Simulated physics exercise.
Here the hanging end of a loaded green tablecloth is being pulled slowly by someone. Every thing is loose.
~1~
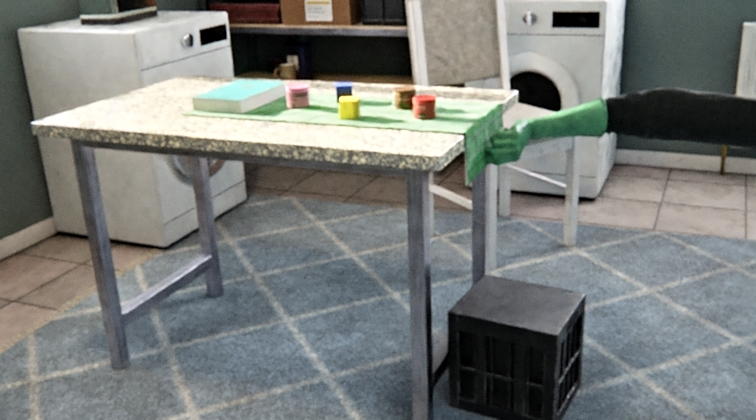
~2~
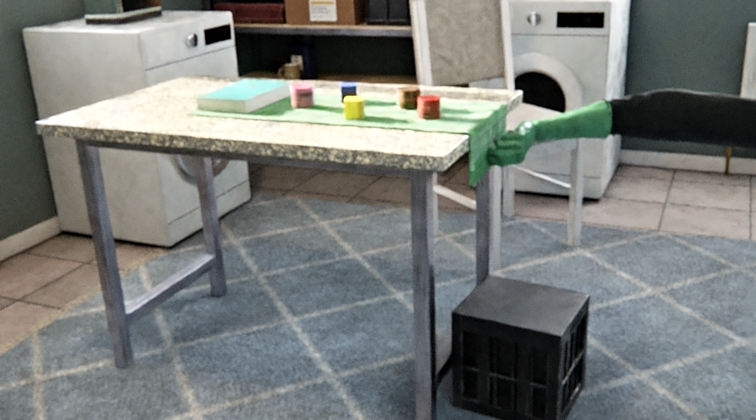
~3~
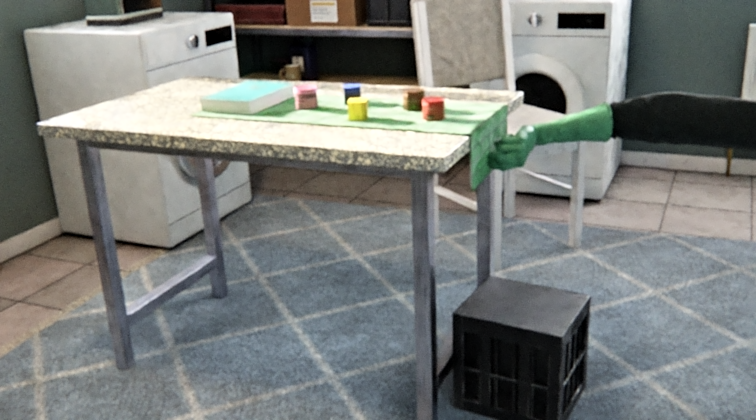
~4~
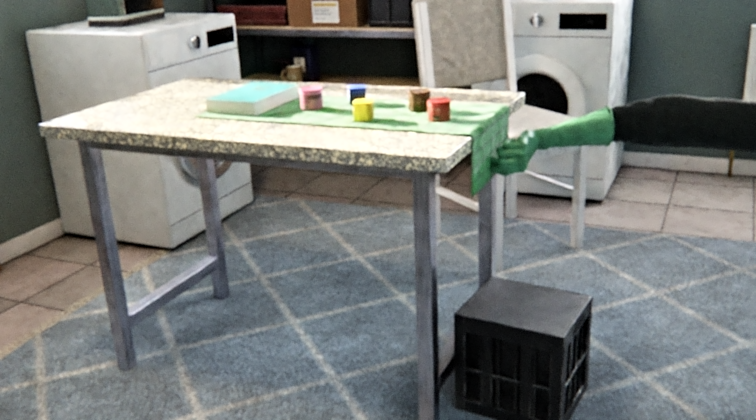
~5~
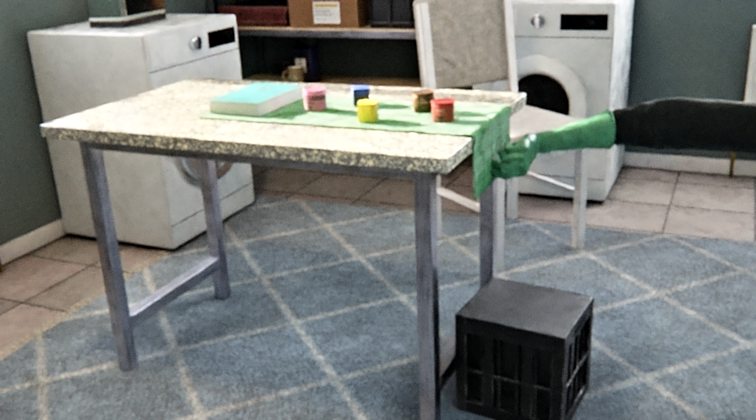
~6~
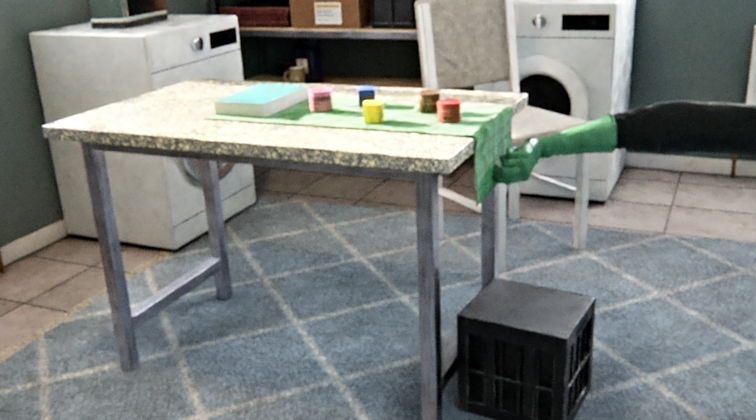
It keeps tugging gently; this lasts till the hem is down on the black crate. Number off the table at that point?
Going over the edge will be three of them.
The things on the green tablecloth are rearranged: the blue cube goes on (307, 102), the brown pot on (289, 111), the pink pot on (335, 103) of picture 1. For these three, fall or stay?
My call: The blue cube hangs on; the brown pot hangs on; the pink pot hangs on.
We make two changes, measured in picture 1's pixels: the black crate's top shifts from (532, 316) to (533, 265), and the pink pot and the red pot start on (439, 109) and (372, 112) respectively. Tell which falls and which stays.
So the pink pot leaves, and the red pot stays there.
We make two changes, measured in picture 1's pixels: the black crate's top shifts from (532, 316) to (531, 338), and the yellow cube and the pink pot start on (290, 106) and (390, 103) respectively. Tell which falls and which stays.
Result: Yellow cube still there, pink pot gone.
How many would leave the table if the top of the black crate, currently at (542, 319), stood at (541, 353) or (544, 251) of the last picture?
Respectively 4 and 1.
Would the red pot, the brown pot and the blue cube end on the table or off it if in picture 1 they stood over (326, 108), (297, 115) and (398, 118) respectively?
The red pot keeps its place on top, the brown pot stays on, the blue cube falls.
Soon after, hem near (496, 229); red pot gone.
Then, hem near (498, 266); red pot and brown pot gone.
Further on, hem on the crate; red pot, brown pot and yellow cube gone.
At rest, hem on the crate; red pot, brown pot and yellow cube gone. It carries off three.
